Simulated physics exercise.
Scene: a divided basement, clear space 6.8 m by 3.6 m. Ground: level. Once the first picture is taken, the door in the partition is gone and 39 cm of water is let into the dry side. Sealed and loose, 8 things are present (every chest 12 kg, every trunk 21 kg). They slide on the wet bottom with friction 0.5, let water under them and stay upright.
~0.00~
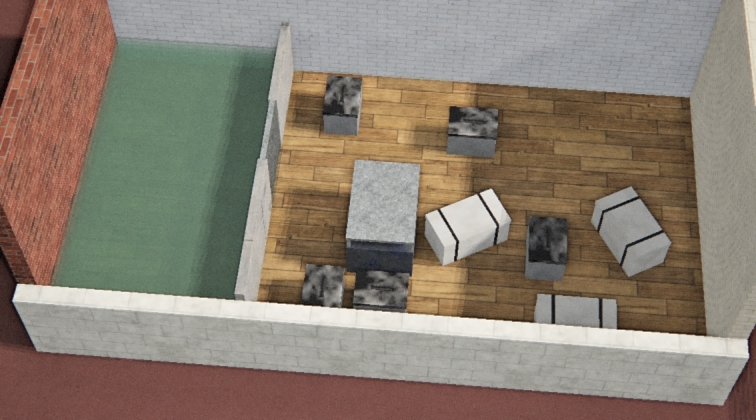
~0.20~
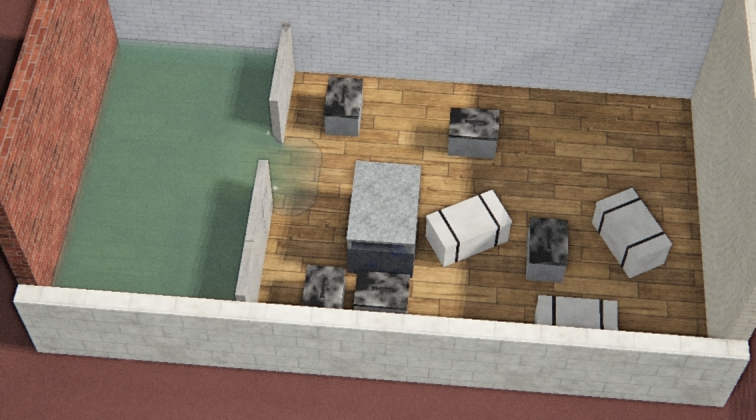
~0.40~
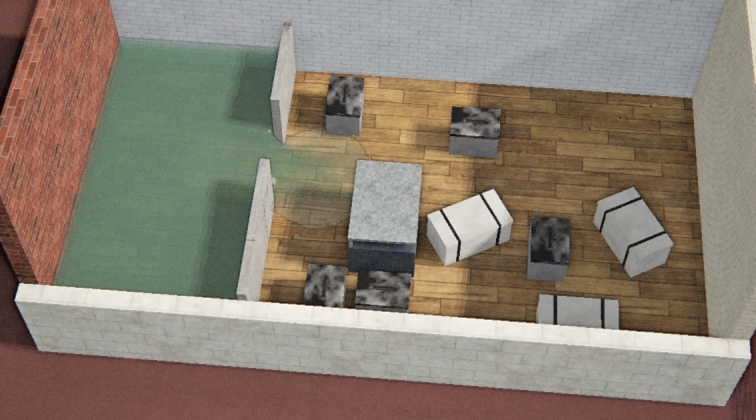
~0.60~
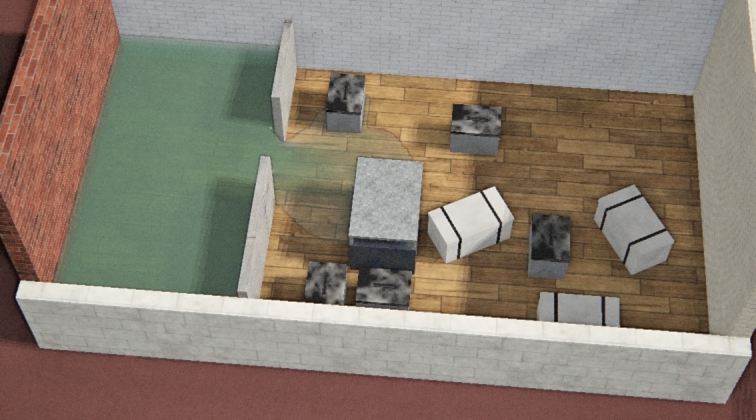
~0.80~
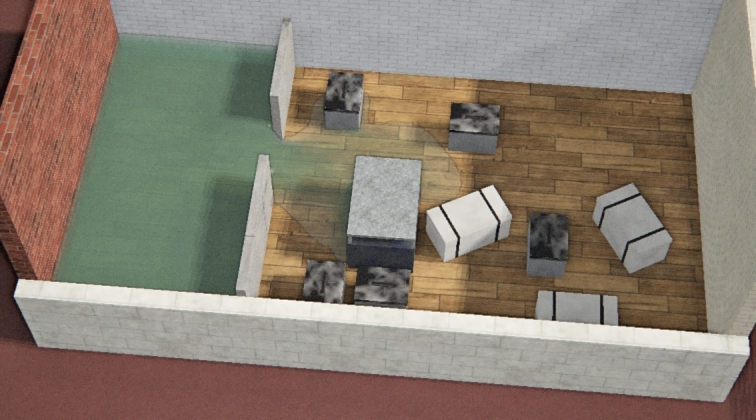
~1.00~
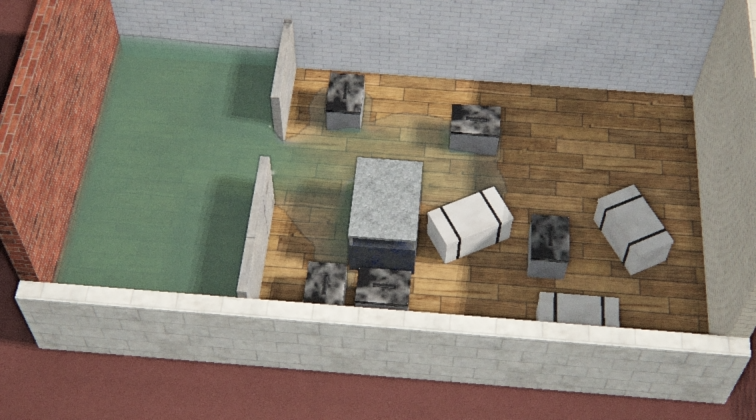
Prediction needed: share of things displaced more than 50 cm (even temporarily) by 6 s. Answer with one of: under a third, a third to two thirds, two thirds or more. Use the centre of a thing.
A third to two thirds.
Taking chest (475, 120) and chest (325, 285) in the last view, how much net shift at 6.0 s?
So you get 250 cm for the one named first, 80 cm for the other.
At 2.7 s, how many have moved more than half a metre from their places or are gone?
Count: 1.
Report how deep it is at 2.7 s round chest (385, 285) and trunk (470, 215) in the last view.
I'd put it at 3 cm and 1 cm respectively.
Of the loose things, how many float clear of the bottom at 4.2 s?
Answer: 1.
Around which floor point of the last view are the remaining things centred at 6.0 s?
Near (498, 255).
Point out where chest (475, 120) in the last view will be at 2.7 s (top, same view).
My estimate: Around (610, 91).
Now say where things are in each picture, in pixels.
In the first frame, a chest at (343, 95) rests on the ground; a chest at (548, 239) rests on the ground; 7.3 m2 under water; 0 of 8 have shifted.
In the second frame, a chest at (344, 96) rests on the ground; a chest at (549, 240), on the bottom; water covers 7.8 m2; 0 of 8 have shifted.
In the third frame, a chest at (345, 95) rests on the ground; a chest at (550, 239), on the bottom; 8.4 m2 under water; 0 of 8 have shifted.
In the fourth frame, a chest at (346, 92) rests on the ground; a chest at (551, 237), on the bottom; water covers 9.0 m2; 0 of 8 have shifted.
In the fifth frame, a chest at (344, 91) rests on the ground; a chest at (549, 236), on the bottom; 9.6 m2 under water; 0 of 8 have shifted.
In the sixth frame, a chest at (345, 92), on the bottom; a chest at (550, 237), on the bottom; 10.3 m2 under water; 0 of 8 have shifted.
After 1.4 s 0 of 8 are over 50 cm from their spots; 0 afloat.
After 2.7 s 1 of 8 are over 50 cm from their spots; 1 afloat.
After 4.2 s 2 of 8 are over 50 cm from their spots; 1 afloat.
After 6.0 s 4 of 8 are over 50 cm from their spots, and 4 have been at some point; 3 afloat.
